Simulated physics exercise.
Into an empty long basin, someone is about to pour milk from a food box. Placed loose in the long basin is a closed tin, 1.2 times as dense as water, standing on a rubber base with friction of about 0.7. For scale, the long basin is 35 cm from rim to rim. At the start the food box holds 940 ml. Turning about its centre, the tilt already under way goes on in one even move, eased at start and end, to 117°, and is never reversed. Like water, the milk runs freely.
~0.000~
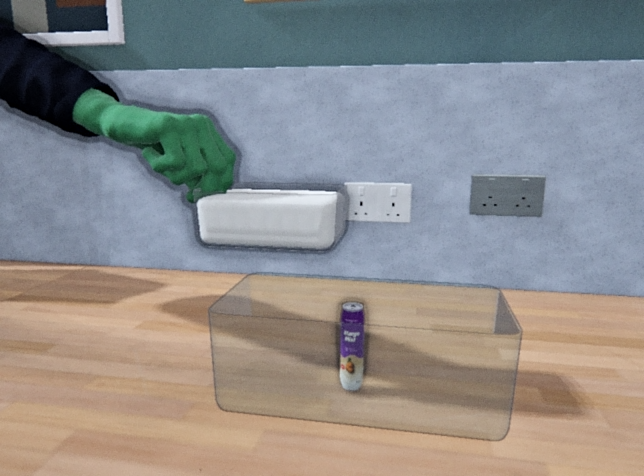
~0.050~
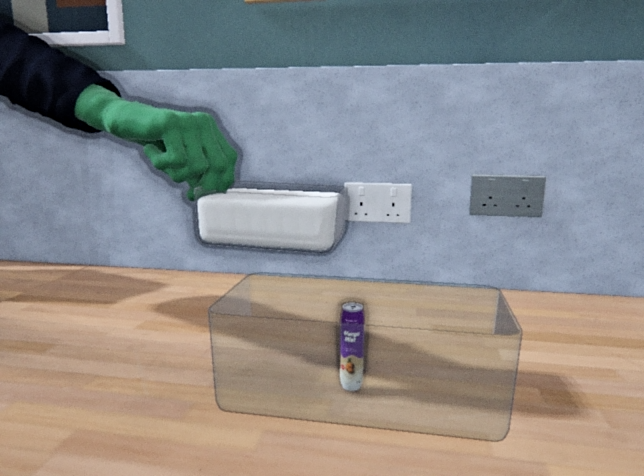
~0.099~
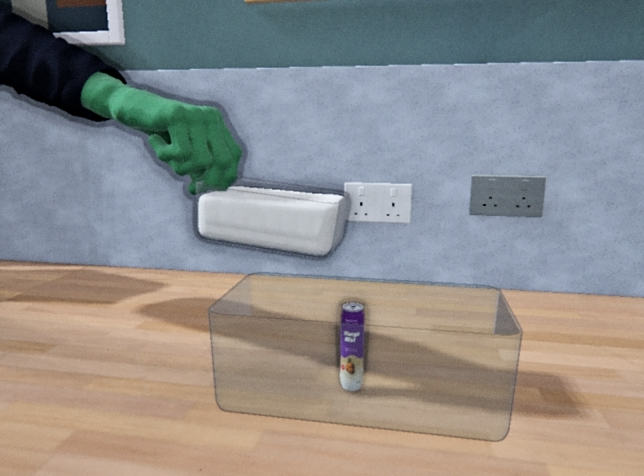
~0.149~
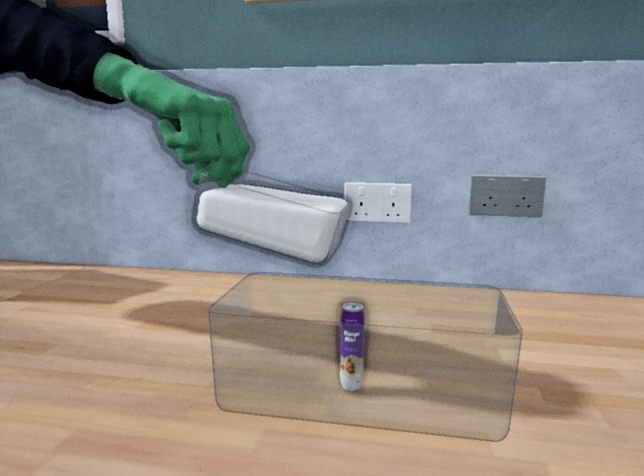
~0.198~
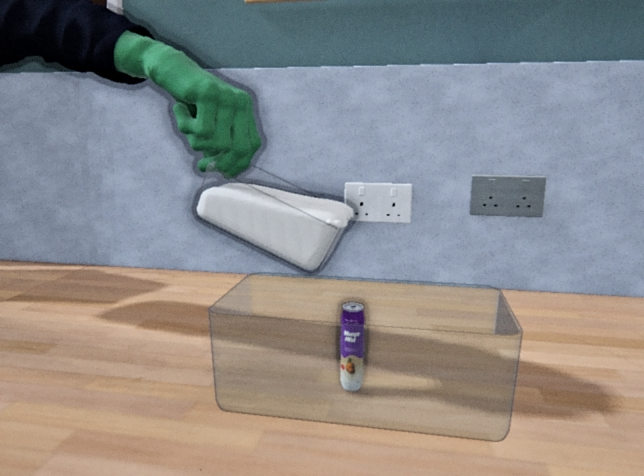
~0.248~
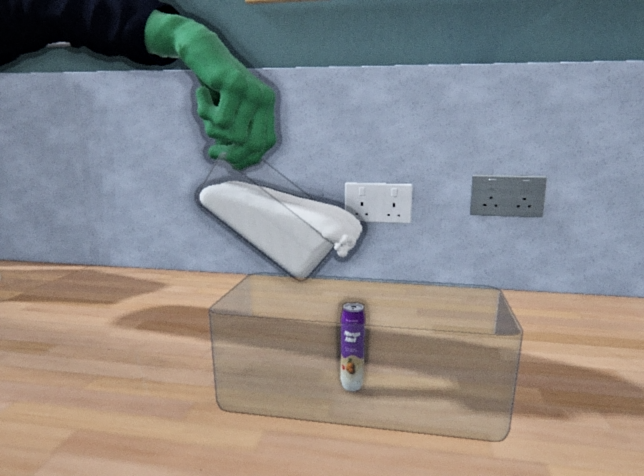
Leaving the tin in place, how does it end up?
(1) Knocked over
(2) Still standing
Answer: 2.
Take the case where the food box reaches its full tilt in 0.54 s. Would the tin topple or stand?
Then the tin does not tip.
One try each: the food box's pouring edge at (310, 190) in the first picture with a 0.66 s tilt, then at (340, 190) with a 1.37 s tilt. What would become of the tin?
Trial 1 - tin tips; trial 2 - tin stays standing.
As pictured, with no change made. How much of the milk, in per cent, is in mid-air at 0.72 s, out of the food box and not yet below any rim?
About 4 per cent.
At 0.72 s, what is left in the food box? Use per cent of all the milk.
Close to 0 percent of the total.
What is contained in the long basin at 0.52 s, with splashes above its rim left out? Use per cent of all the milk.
About 84 per cent.
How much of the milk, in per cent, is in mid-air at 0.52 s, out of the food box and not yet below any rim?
Some 10 per cent, I reckon.
By 0.52 s the tilt is 105° and 6 per cent is still to pour; the tin stands where it began.
By 0.72 s the tilt is 117° and 0 per cent is still to pour; the tin stands where it began.
By 0.93 s the tilt is 117° and 0 per cent is still to pour; the tin stands where it began.
By 1.16 s the tilt is 117° and 0 per cent is still to pour; the tin stands where it began.
At rest the tin stands where it began.
